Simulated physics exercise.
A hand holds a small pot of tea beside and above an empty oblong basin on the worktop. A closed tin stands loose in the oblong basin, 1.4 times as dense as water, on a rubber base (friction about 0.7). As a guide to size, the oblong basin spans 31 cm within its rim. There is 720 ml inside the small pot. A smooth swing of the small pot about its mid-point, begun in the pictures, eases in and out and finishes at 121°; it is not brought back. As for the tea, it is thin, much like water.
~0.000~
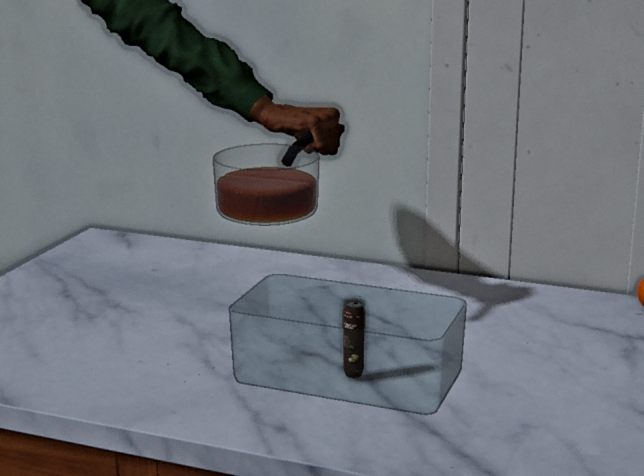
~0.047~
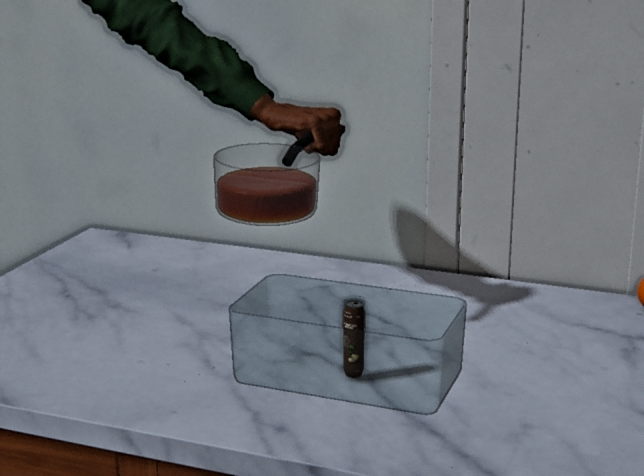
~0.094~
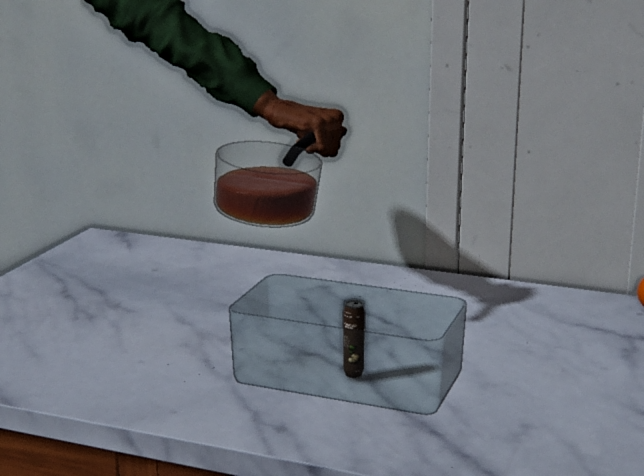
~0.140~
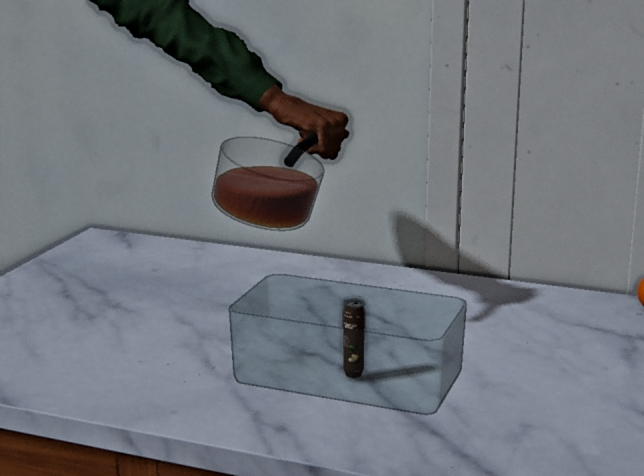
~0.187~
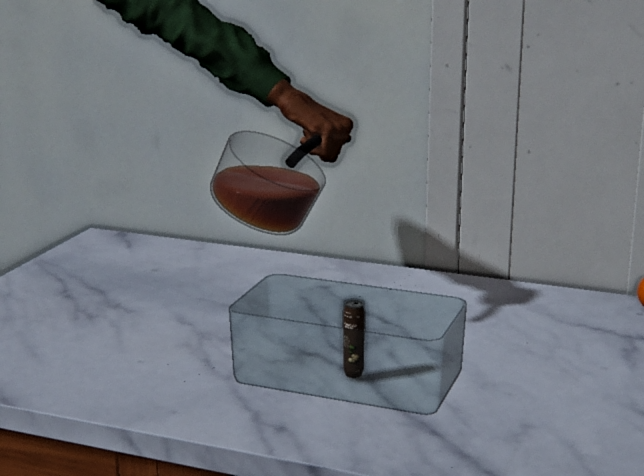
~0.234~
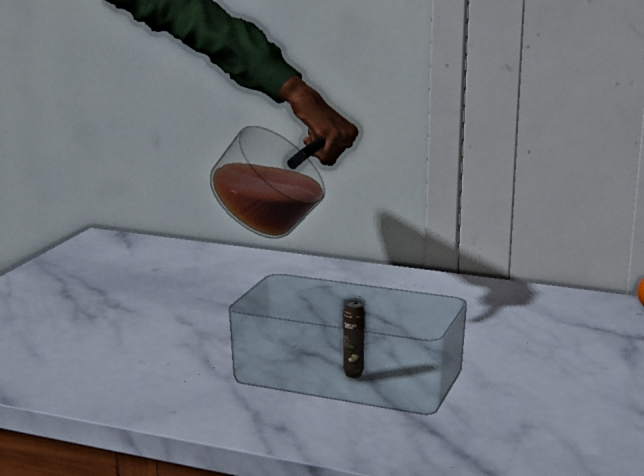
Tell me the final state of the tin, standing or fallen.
I'd say it will come down.
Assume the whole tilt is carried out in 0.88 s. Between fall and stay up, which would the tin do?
Well, the tin simply holds firm.
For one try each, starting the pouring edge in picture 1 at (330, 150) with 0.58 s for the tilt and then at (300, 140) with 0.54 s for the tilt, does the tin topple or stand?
First it tips over; then it tips over.
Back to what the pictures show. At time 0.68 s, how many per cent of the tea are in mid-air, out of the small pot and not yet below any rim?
Some 8 % is up in the air.
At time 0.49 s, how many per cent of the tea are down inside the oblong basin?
Fraction in basin: Approx. 28%.
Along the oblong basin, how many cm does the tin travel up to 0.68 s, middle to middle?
Some 2 cm.
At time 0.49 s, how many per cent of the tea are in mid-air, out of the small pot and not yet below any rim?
Close to 54 in a hundred.
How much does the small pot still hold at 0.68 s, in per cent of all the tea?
Close to 2 percent of the whole amount.
After 0.49 s the tilt is 112° and 18 per cent is still to pour; the tin stands where it began.
After 0.68 s the tilt is 121° and 2 per cent is still to pour; the tin leans 7°.
After 0.88 s the tilt is 121° and 0 per cent is still to pour; the tin leans 32°.
After 1.10 s the tilt is 121° and 0 per cent is still to pour; the tin lies on its side.
In the end the tin lies on its side.
